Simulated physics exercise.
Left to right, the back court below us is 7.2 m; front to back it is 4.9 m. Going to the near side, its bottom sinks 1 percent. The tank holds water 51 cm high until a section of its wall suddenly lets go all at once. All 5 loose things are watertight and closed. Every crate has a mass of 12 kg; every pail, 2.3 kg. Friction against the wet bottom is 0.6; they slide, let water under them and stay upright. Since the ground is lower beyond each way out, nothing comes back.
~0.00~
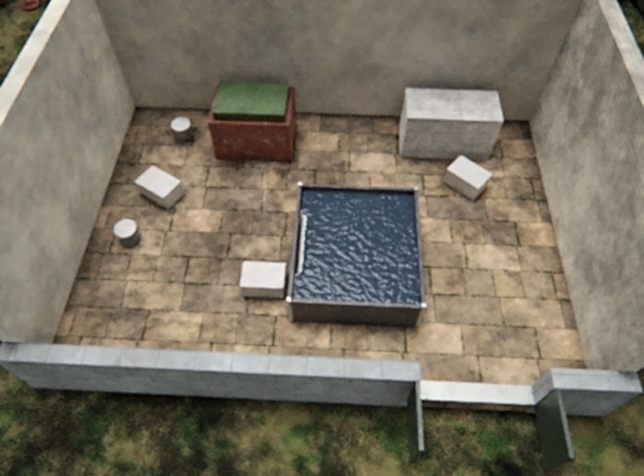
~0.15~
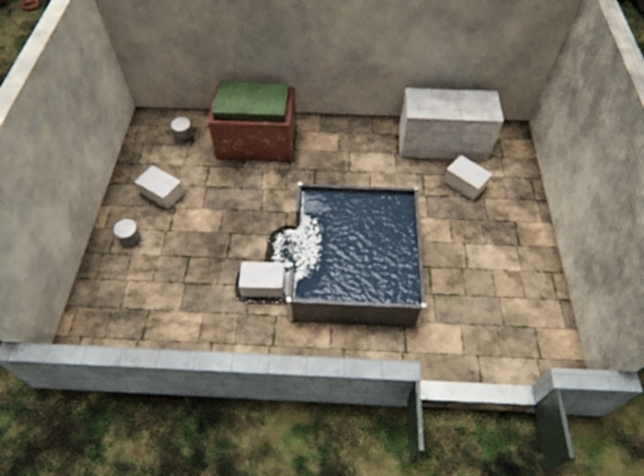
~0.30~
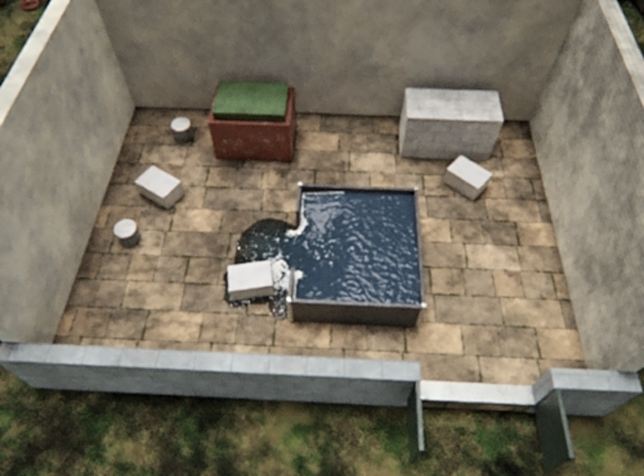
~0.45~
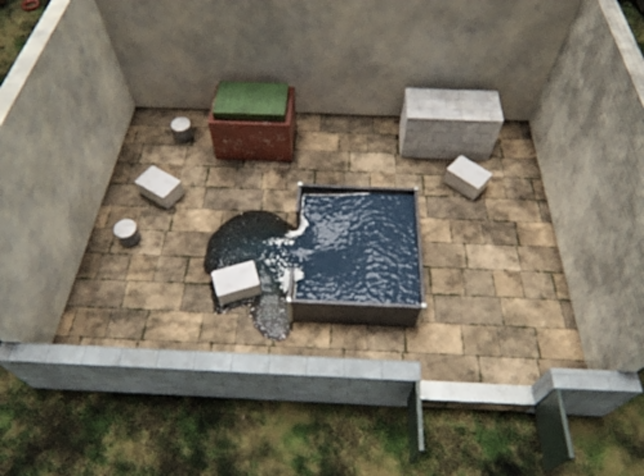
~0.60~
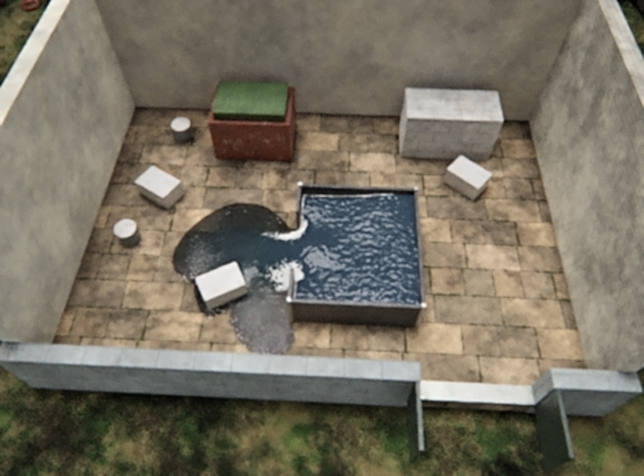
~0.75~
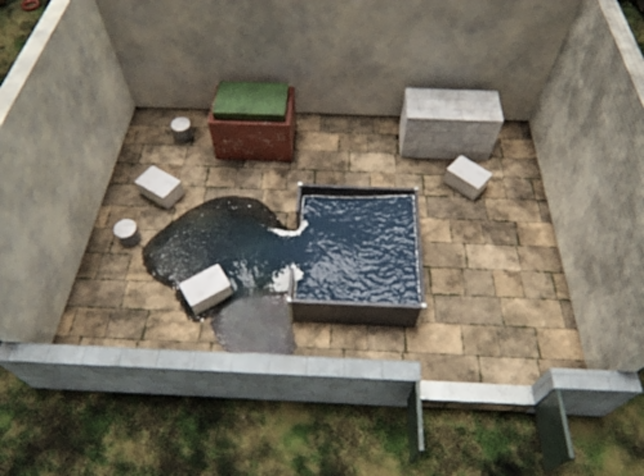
Water pours from the tank's left side, spreads across the paving and pushes a pale block left.
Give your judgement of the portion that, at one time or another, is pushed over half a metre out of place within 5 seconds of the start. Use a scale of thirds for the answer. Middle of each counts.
On that scale: Two thirds or more.
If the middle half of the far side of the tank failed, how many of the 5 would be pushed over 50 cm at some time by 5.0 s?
Then 1 of them would.
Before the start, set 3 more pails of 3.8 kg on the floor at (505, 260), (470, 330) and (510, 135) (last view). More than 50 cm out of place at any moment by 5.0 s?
Reading them off in order: Not beyond, not beyond, not beyond.
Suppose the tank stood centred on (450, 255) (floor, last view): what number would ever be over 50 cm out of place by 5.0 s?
Result: 2.
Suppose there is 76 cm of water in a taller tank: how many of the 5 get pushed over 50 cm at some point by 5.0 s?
In that case 4 of them.
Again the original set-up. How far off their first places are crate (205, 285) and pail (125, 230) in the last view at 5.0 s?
Distances: 200 cm; 120 cm.
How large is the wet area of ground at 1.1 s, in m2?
I'd put it close to 10.0 m2.
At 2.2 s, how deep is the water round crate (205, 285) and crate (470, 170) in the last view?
Roughly 24 and 0 cm.
After 1.1 s 1 of 5 are over 50 cm from their spots; 0 afloat.
After 2.2 s 2 of 5 are over 50 cm from their spots; 3 afloat.
After 3.5 s 3 of 5 are over 50 cm from their spots; 4 afloat.
After 5.0 s 4 of 5 are over 50 cm from their spots, and 4 have been at some point; 4 afloat.
